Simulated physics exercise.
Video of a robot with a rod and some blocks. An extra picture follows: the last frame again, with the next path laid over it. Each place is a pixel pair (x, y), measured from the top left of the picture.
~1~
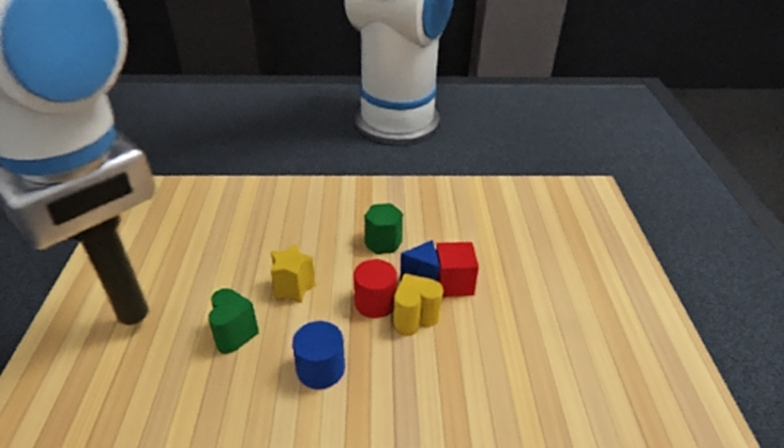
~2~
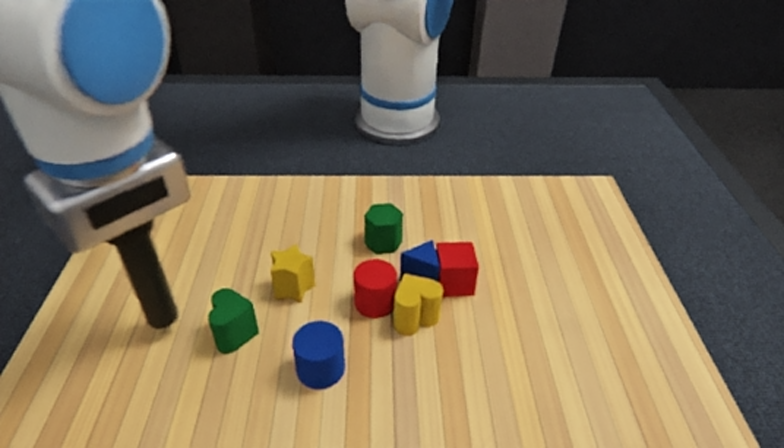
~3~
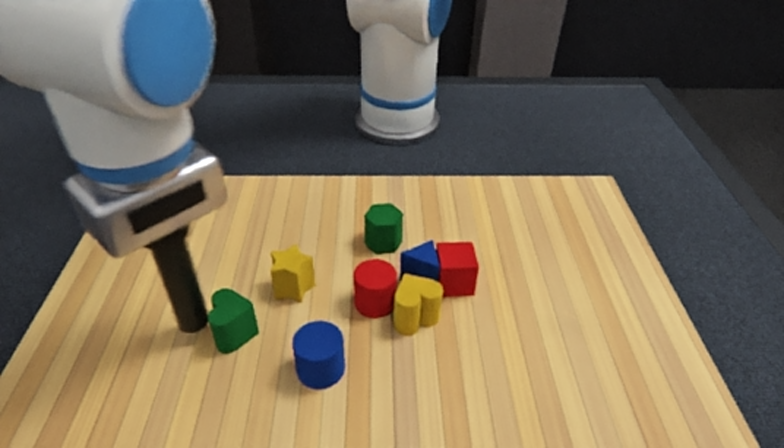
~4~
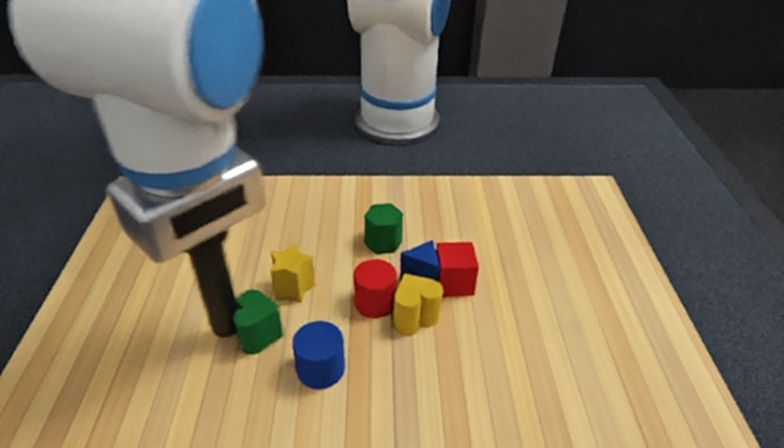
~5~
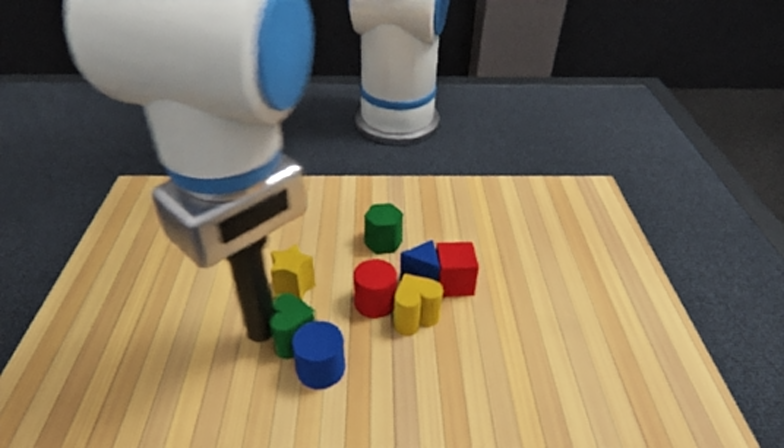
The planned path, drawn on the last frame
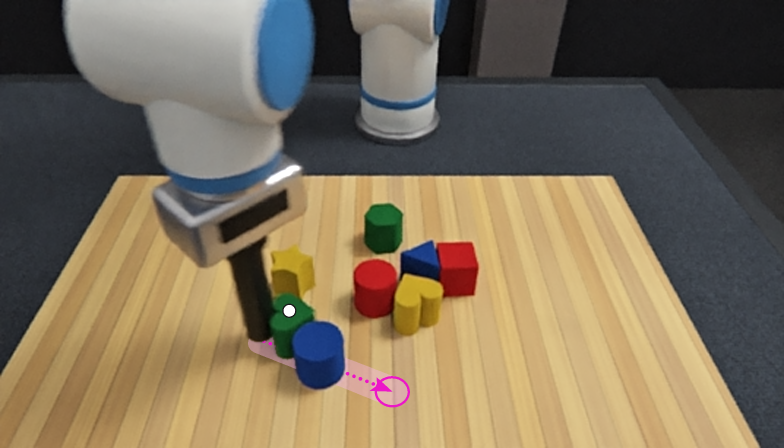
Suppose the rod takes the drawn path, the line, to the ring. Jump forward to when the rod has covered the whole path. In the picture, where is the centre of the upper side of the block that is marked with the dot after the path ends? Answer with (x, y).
It is at (342, 314).
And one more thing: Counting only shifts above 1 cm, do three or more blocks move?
Short answer: No.
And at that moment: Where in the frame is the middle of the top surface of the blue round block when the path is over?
The answer is (430, 386).
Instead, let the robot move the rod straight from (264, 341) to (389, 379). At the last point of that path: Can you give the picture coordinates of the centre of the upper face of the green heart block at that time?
Its top middle will sit at (352, 311).
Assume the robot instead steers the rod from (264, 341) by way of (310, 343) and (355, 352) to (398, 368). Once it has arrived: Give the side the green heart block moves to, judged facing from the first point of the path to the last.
So, looking from the first point of the path to the last, the green heart block moves leftwards.
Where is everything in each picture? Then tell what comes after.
The first frame shows lower end of the rod at (134, 314), tops of blocks, green heart block at (227, 305), yellow star block at (289, 259), blue round block at (318, 339).
The second frame shows rod at (163, 318), blocks as before.
The third frame shows rod at (194, 322), blocks as before.
The fourth frame shows rod at (227, 326), green heart block at (254, 307).
The fifth frame shows rod at (261, 330), green heart block at (289, 311), yellow star block at (289, 259), blue round block at (318, 339).
The drawn path runs straight from (264, 341) to (392, 391); the dot is on the green heart block.
What follows on the original path. One third of the way, rod at (303, 346); green heart block at (328, 313), turned 35° anticlockwise; blue round block at (348, 349).
Two thirds of the way, rod at (348, 363); green heart block at (342, 314), turned 70° anticlockwise; blue round block at (384, 364).
At the end, rod at (393, 381); green heart block at (342, 314), turned 70° anticlockwise; yellow star block not moved; blue round block at (430, 386).
